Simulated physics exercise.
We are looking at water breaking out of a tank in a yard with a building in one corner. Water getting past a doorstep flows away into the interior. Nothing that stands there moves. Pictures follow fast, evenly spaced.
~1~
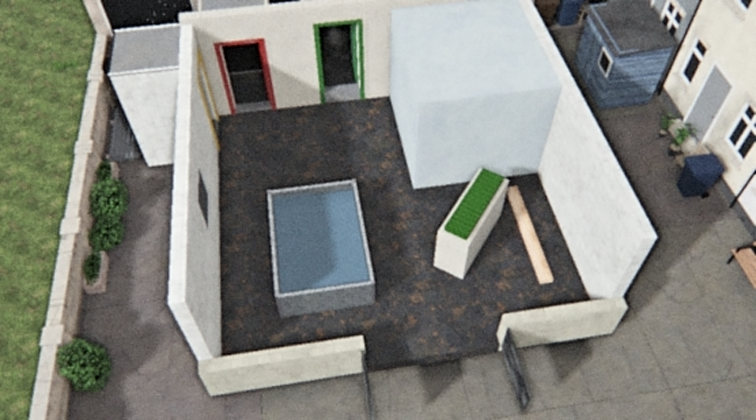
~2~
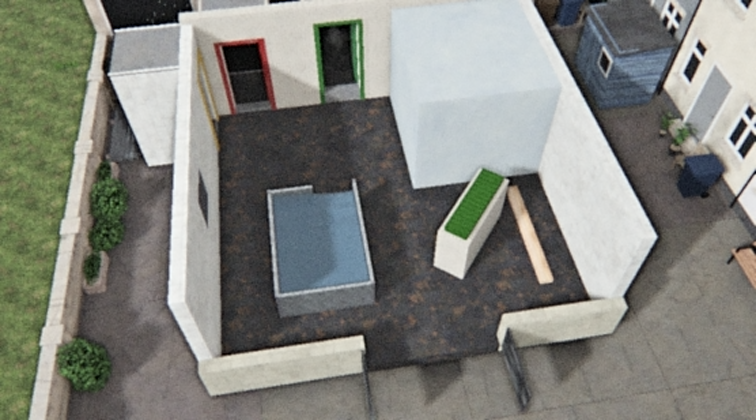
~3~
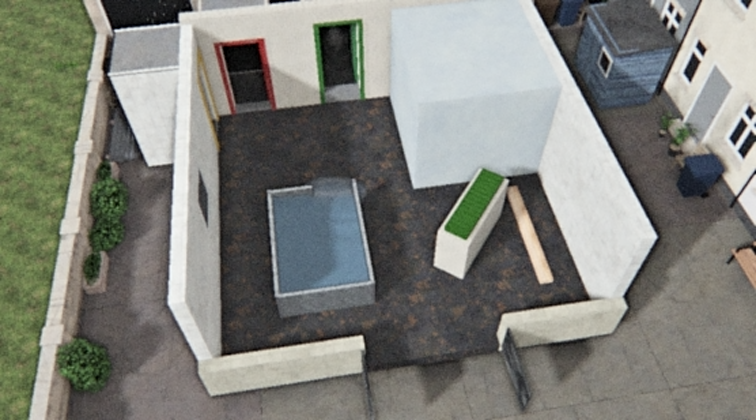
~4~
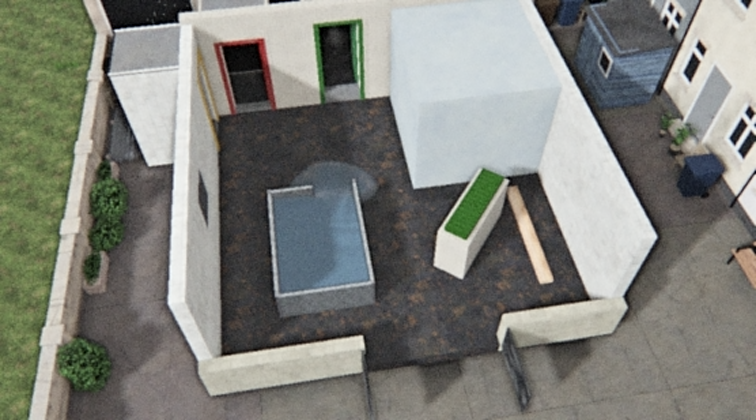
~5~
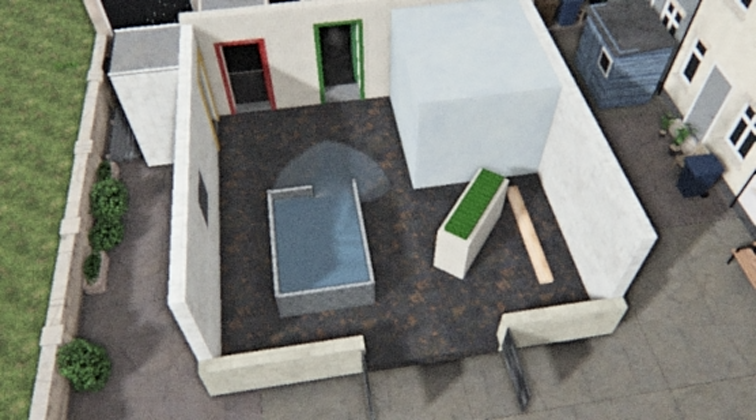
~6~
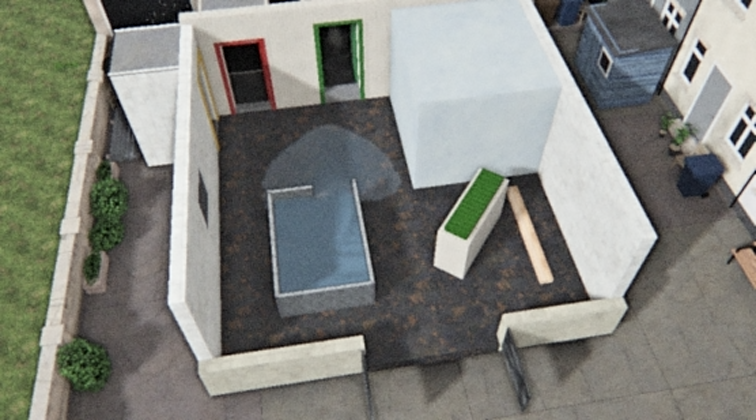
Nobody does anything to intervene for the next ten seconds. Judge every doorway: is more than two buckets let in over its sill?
My call: The red door goes past two, the green door stays at two or fewer, the yellow door goes past two.
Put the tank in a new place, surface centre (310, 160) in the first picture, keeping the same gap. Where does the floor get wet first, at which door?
The green-painted one.
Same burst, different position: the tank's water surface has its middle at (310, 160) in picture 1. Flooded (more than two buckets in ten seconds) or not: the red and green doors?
I'd say the red one misses the threshold while the green one crosses the threshold.
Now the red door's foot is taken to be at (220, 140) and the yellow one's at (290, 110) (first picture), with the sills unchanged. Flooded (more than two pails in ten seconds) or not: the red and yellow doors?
Then: The red one floods; the yellow one floods.
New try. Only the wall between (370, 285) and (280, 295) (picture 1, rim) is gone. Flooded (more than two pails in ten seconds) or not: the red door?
In brief, the red door exceeds the mark.
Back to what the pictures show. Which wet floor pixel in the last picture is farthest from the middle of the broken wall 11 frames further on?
Close to (218, 118).
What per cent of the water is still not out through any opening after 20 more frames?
My reading is around 98 percent.
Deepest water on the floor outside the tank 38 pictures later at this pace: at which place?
Approximate pixel: (219, 144).
A moment on, water covers 30 % of the floor; the red door not reached, the green door wet at the sill, nothing in, the yellow door not reached.
Next, water covers 30 % of the floor; the red door under two buckets in, the green door wet at the sill, nothing in, the yellow door wet at the sill, nothing in.
Then, water covers 35 % of the floor; the red door over two buckets in, the green door wet at the sill, nothing in, the yellow door over two buckets in.
Later, water covers 60 % of the floor; the red door far over two buckets in, the green door wet at the sill, nothing in, the yellow door far over two buckets in.
In the end, water covers 75 % of the floor; the red door far over two buckets in, the green door wet at the sill, nothing in, the yellow door far over two buckets in.
